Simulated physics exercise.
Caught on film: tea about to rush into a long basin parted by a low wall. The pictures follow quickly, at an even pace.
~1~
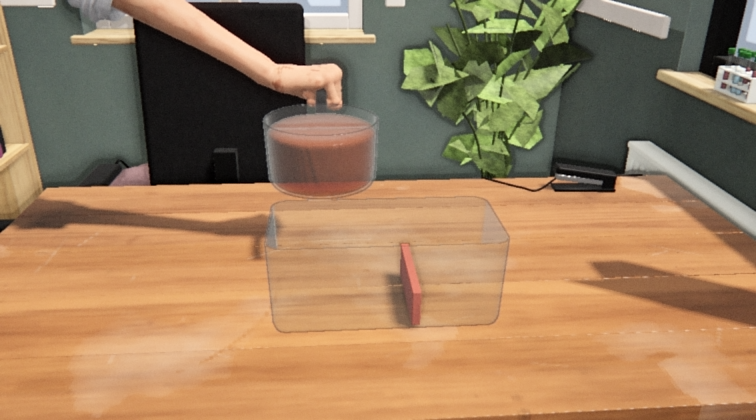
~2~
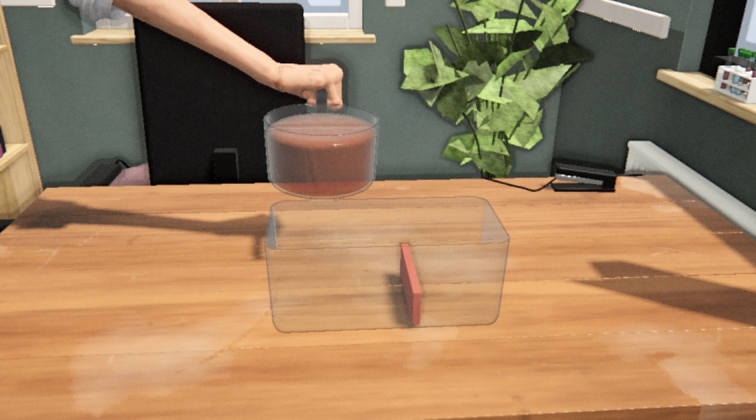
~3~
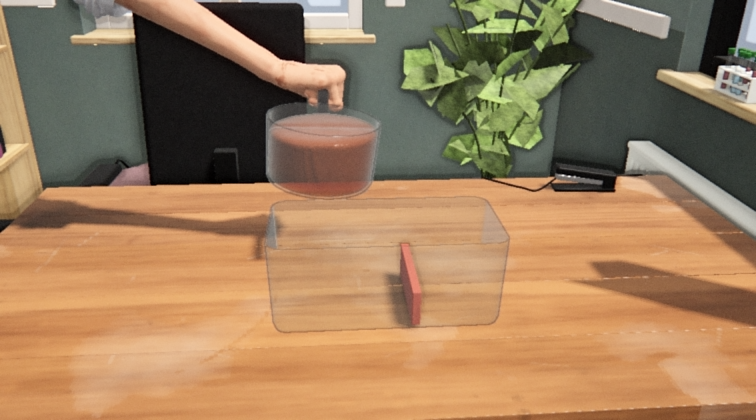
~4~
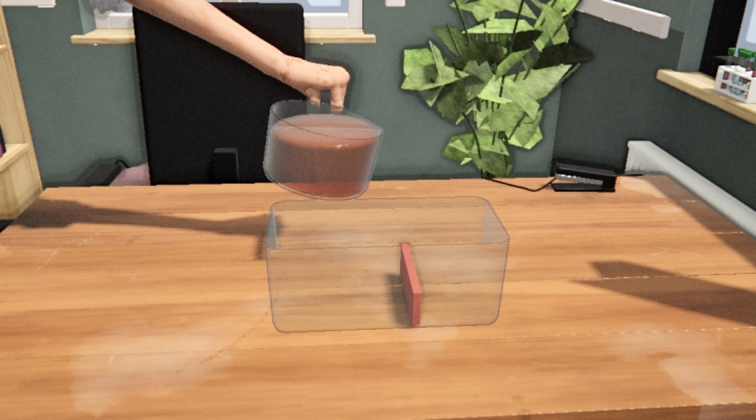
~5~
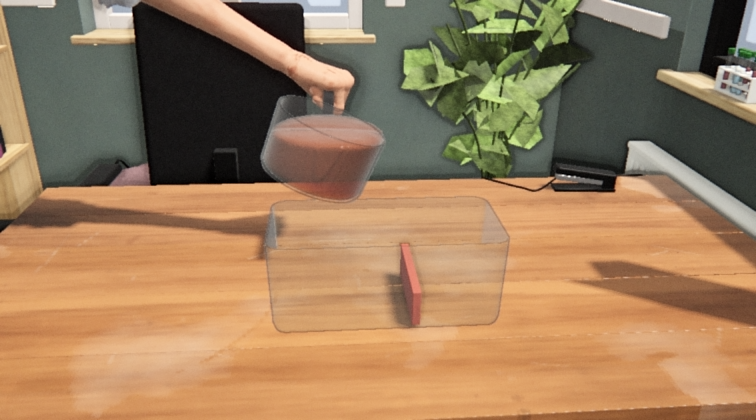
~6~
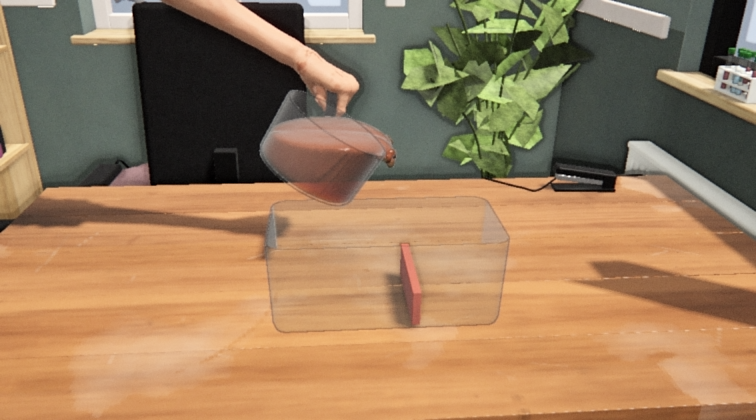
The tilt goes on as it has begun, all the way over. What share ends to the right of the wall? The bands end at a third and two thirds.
The share right of the wall is between a third and two thirds.
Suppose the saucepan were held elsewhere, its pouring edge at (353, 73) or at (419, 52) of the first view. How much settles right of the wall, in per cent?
Near 40 % and 75 %.
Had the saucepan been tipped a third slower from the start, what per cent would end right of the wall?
Close to 65 per cent.
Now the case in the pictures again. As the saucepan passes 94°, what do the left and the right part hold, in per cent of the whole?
The left part 10 per cent, the right part 35.
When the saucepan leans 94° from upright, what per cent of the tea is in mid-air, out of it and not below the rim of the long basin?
About 25 per cent.
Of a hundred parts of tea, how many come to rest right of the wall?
Close to 50 per cent.
A moment on, the saucepan is tipped on its side and 29 per cent is still to pour, 8 is left of the wall and 37 right of it.
Next, the saucepan is tipped right over and 4 per cent is still to pour, 40 is left of the wall and 53 right of it.
Then the saucepan is tipped right over and 0 per cent is still to pour, 49 is left of the wall and 50 right of it.
Later the saucepan is tipped right over and 0 per cent is still to pour, 50 is left of the wall and 49 right of it.
In the end 50 per cent lies left of the wall, 49 right of it and 1 outside.
